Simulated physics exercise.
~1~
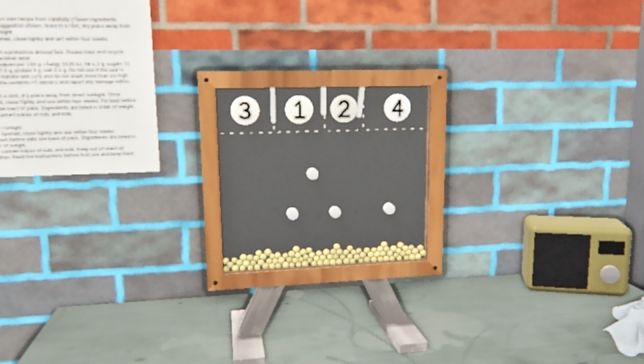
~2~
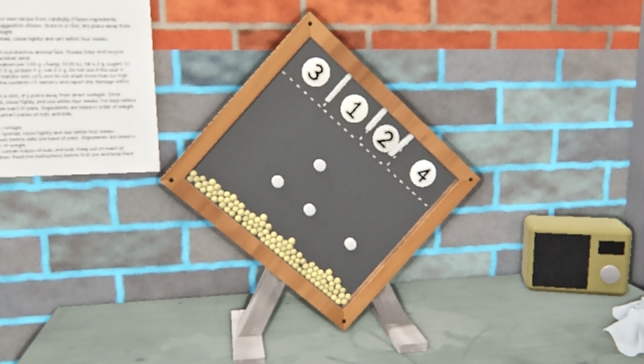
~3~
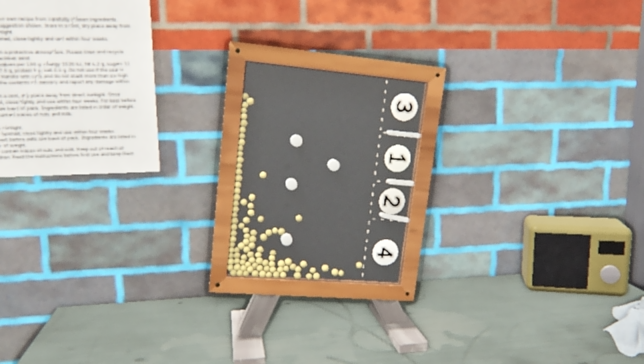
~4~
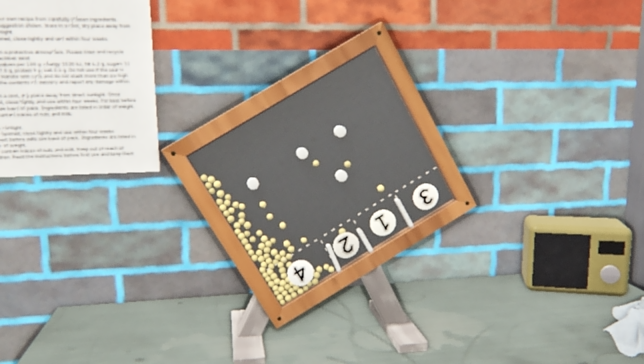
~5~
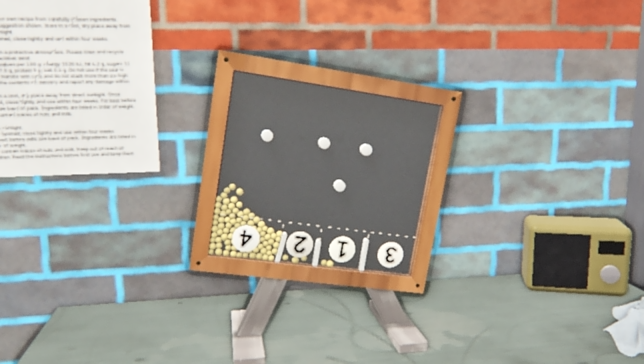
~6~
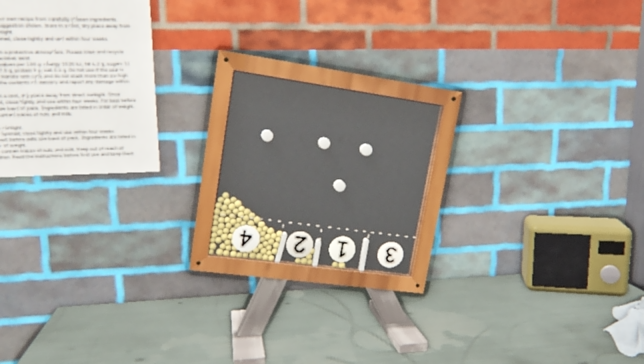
A flat wooden-framed box holding a layer of pale yellow beans stands upright on a table against a brick wall, its numbered pockets at the top. The box turns clockwise, and the beans first tilt with it as a sloping band along the lower edge. As it swings onto its side, they slide and tumble into the lower left corner. Turning on, it brings the pockets underneath, while a few beans scatter past the white pegs. It stops nearly upside down, slightly tilted, with most beans heaped in and above pocket four and a few in pocket two.
